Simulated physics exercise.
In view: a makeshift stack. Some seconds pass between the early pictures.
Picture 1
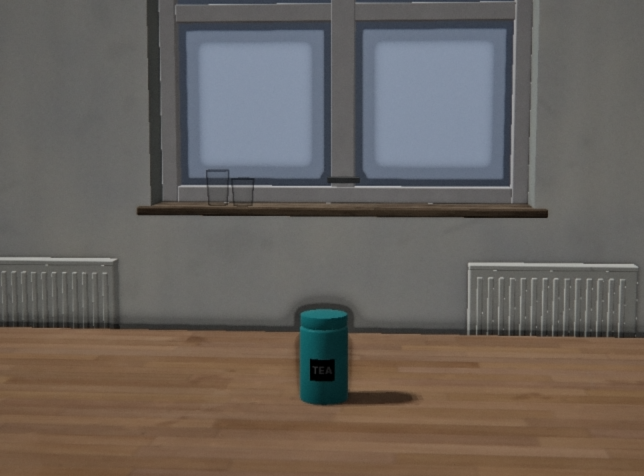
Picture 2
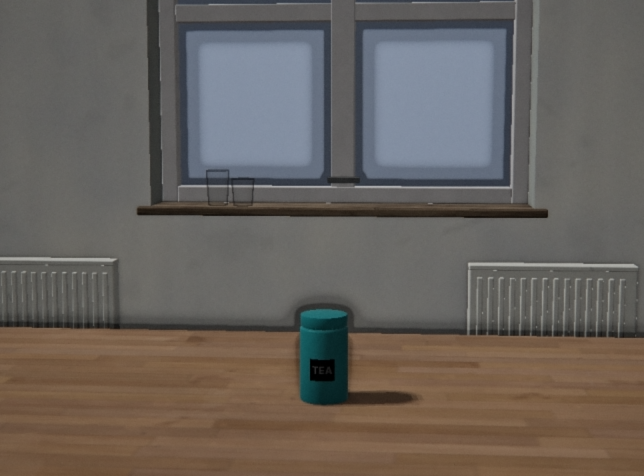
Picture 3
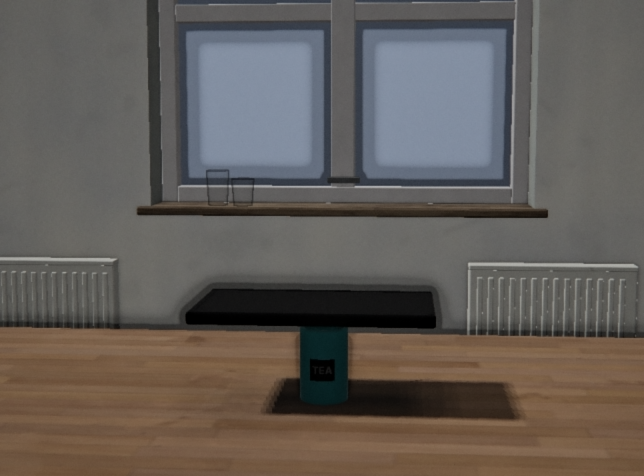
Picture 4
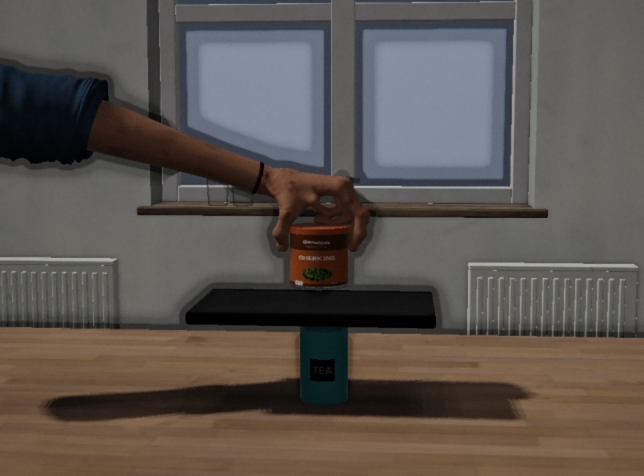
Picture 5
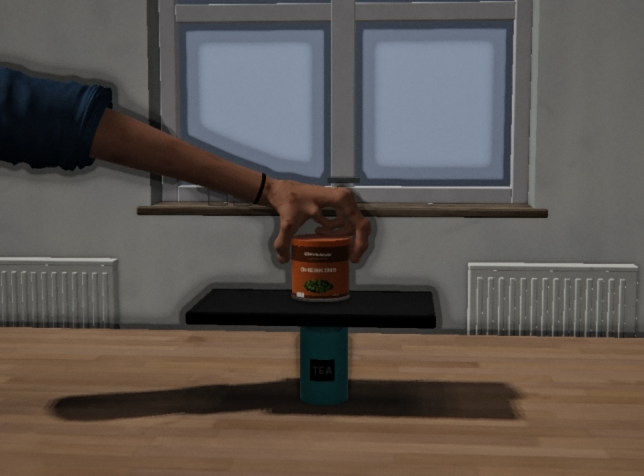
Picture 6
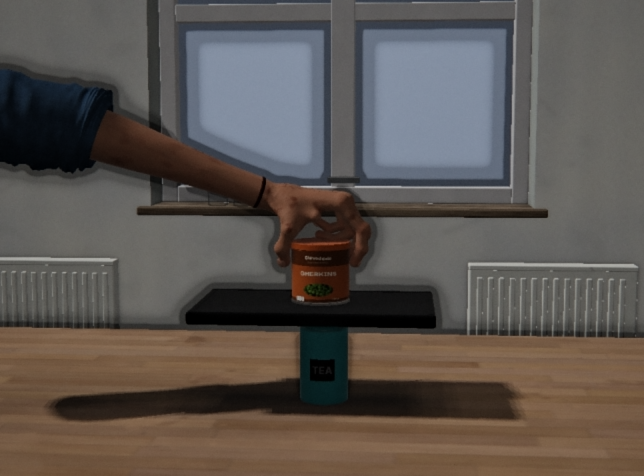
On a wooden table by a window, a teal tea tin stood alone, then a black lid lay across its top, and a hand reached in from the left and lowered an orange tin onto it.
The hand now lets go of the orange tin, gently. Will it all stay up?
It keeps its balance.
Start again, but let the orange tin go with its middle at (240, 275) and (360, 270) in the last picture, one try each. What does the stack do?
First try: It loses its balance; second try: It keeps its balance.
Then, 0.30 s past the last view, nothing moves.
Then, 0.70 s past the last view, orange tin resting near (321, 272).
Finally, all 3 still in place. Final places as the last picture's camera would see them, orange tin near (321, 272). The stack holds.
